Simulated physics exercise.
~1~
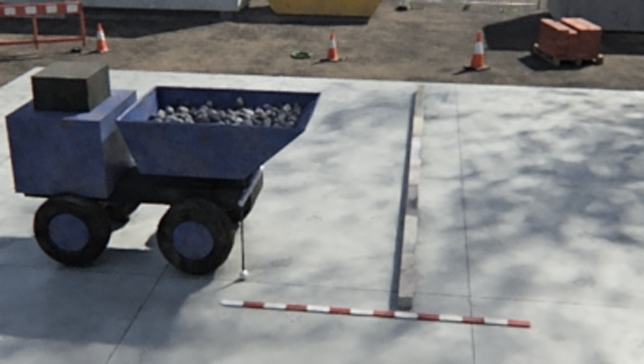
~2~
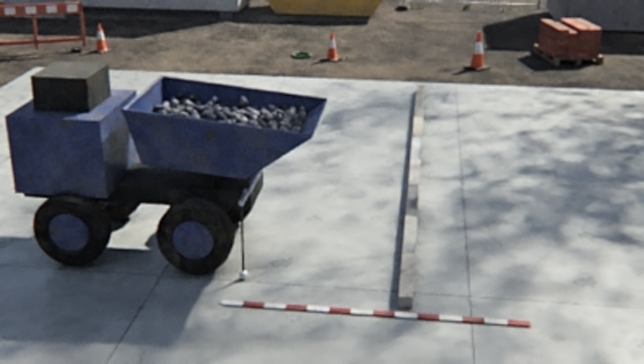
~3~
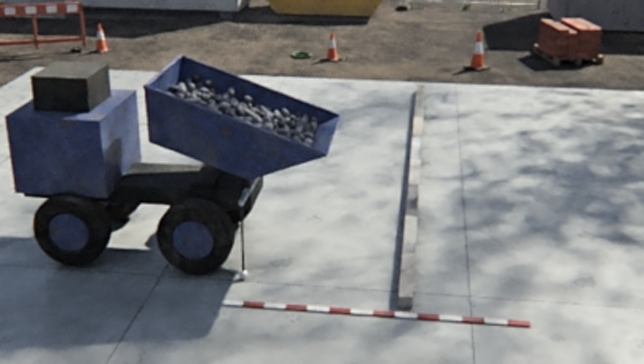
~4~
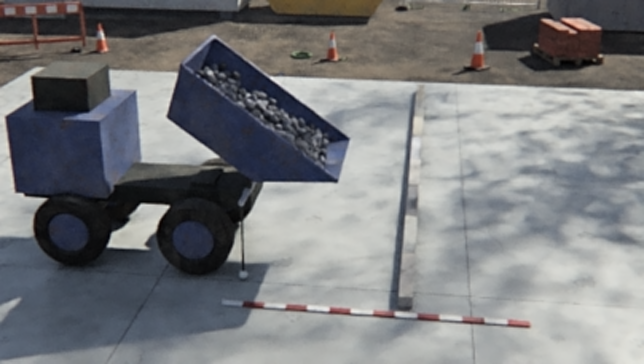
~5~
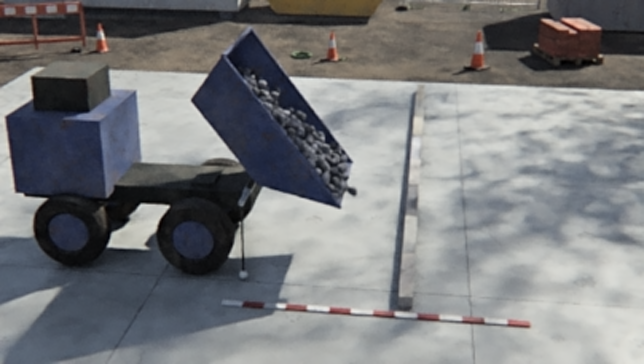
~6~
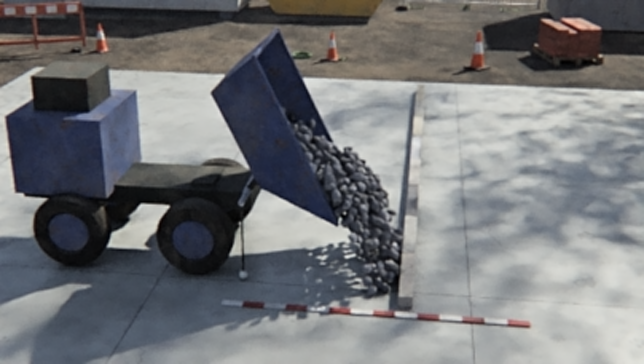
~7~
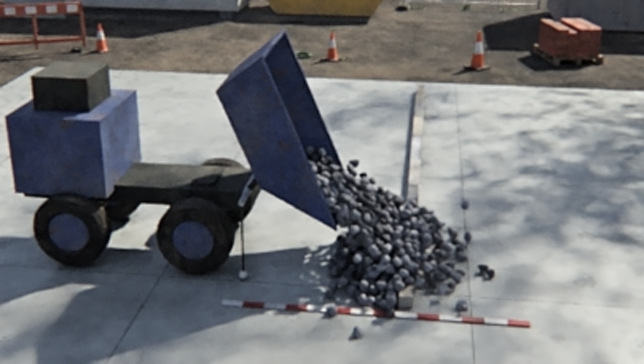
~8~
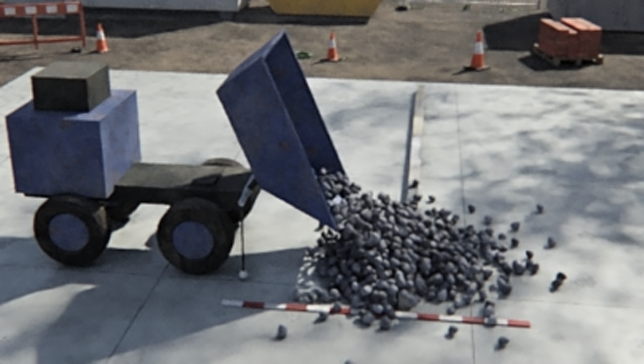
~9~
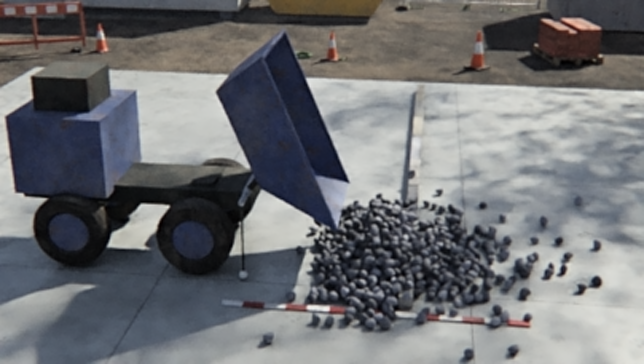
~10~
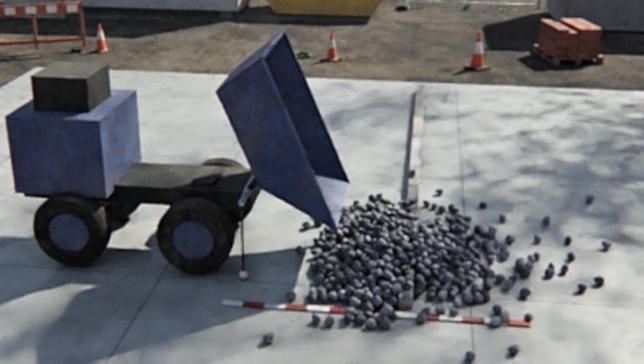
A blue site dumper with black wheels stands at the left of a pale concrete yard, seen from above and to one side, its skip full of grey stones. To its right lie a low kerb and a red and white banded pole, with orange cones and a reddish stack behind. The skip gently tips up towards the right, and the stones stay in until it is steep, when they pour over its lip. They heap against the kerb, and some spill over it and scatter. Finally the skip holds still, raised and empty, beside a broad pile, mostly on the dumper's side.
